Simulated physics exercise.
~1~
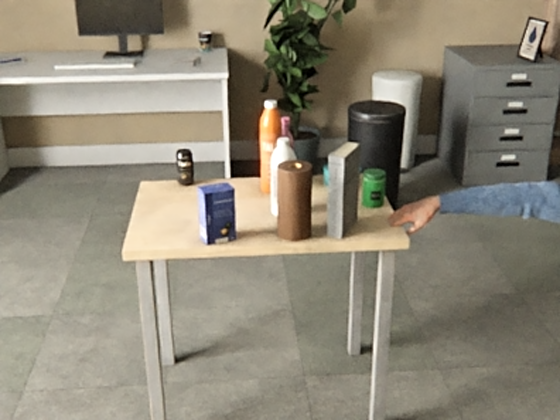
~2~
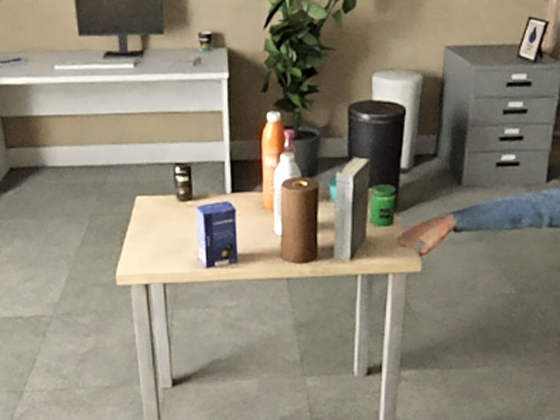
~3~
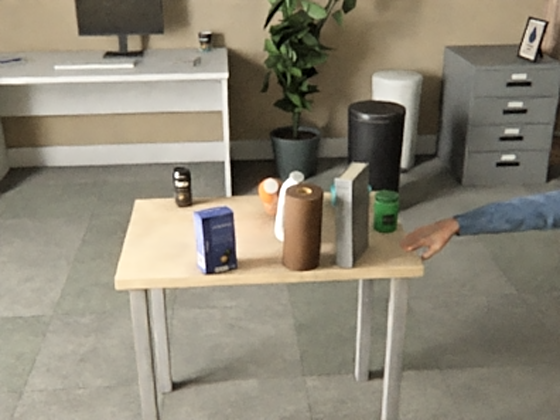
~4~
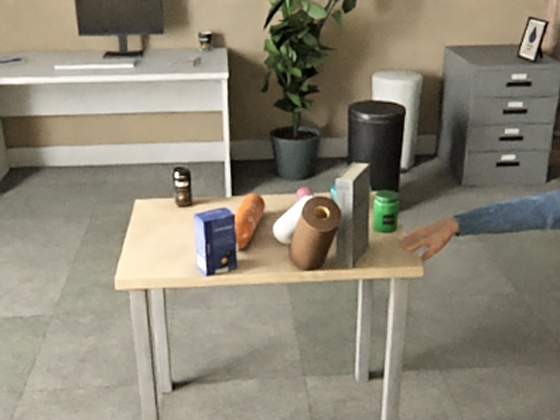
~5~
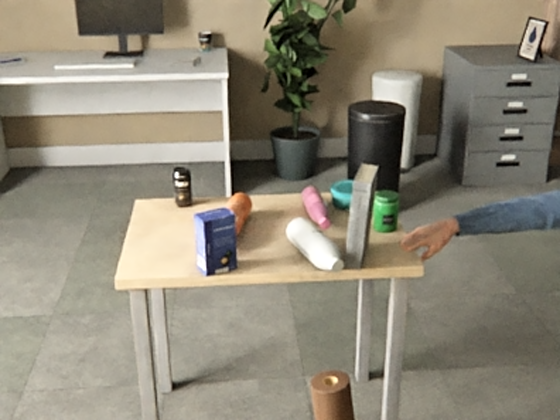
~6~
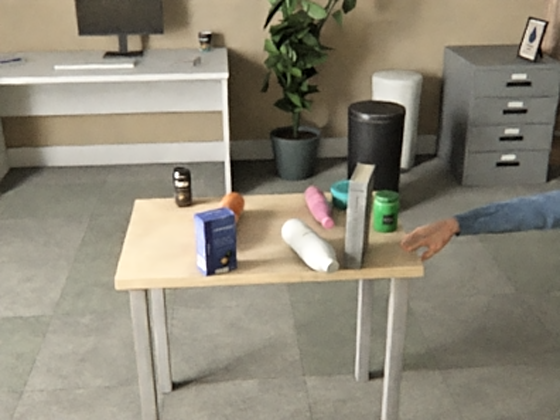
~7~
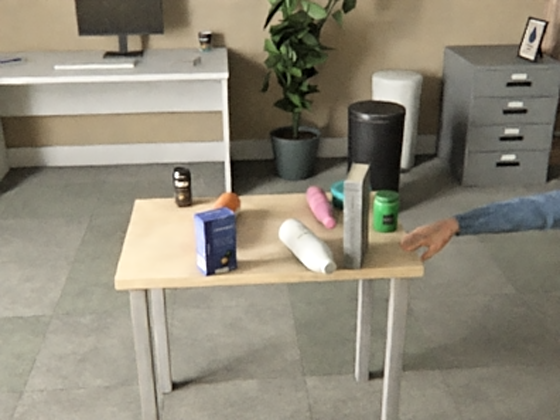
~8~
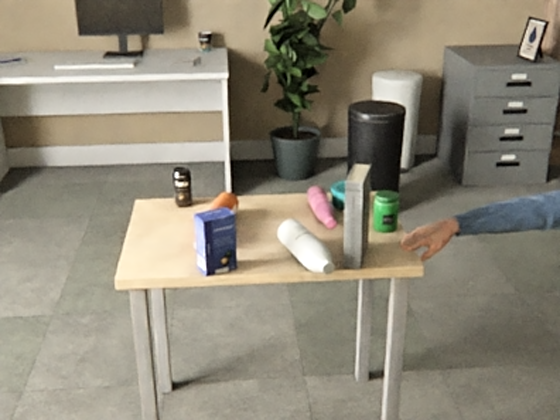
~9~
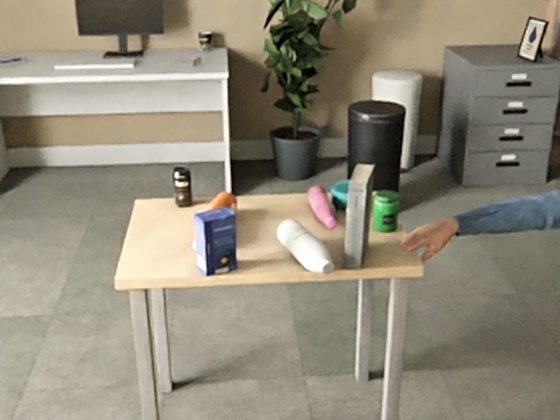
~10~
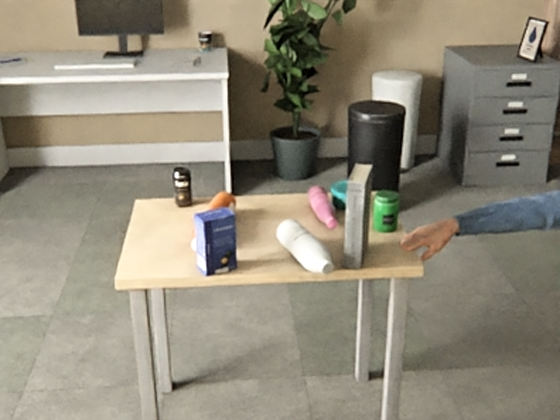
A wooden side table jerked toward the viewer with a hand at its right edge, and the orange, white and pink bottles toppled and stayed lying on top, while the brown roll tipped and fell off the front; everything else stayed standing.
